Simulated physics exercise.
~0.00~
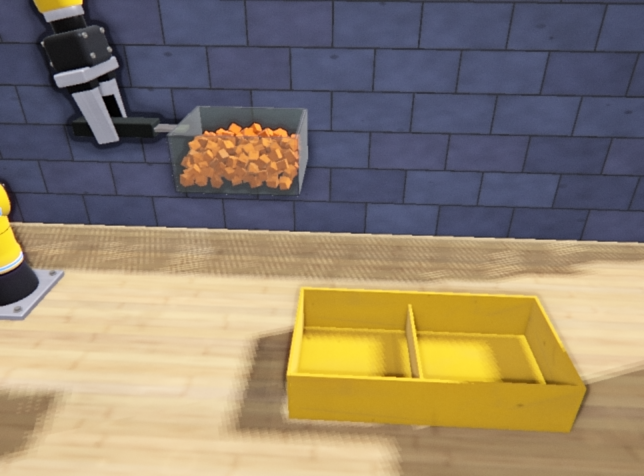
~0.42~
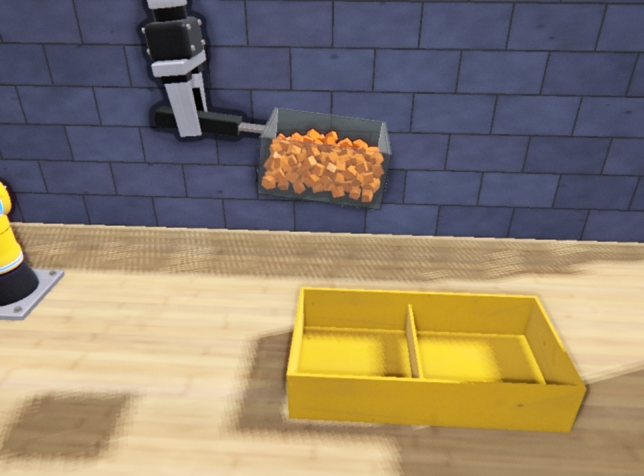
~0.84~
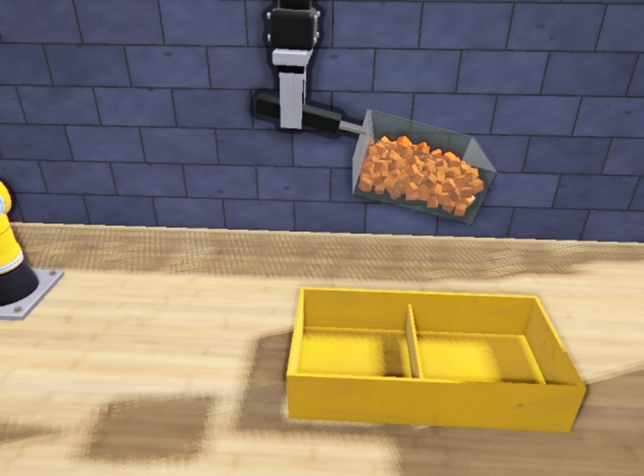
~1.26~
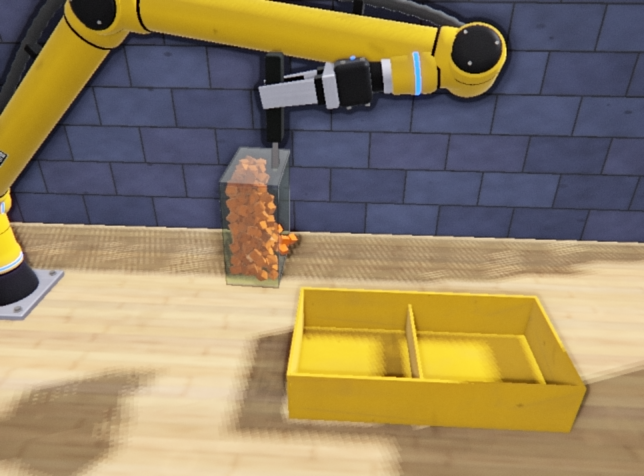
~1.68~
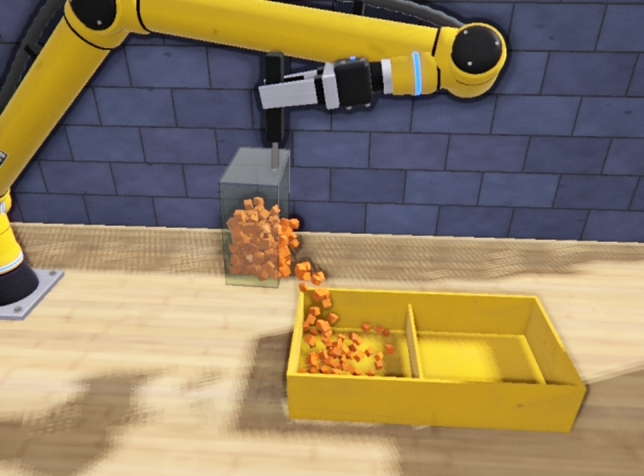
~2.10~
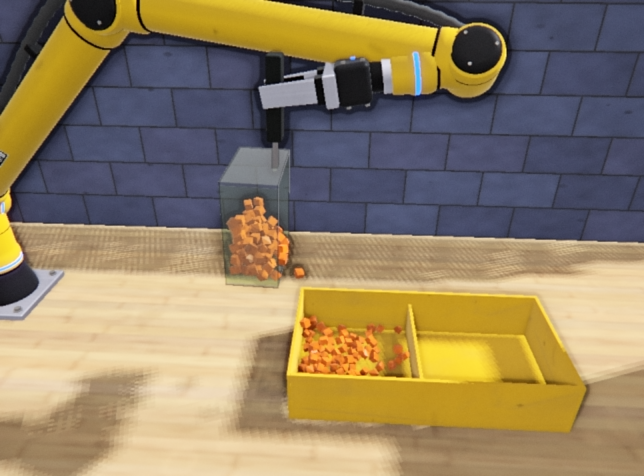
A robot arm tips a clear box, spilling some orange cubes into the yellow crate's left part.
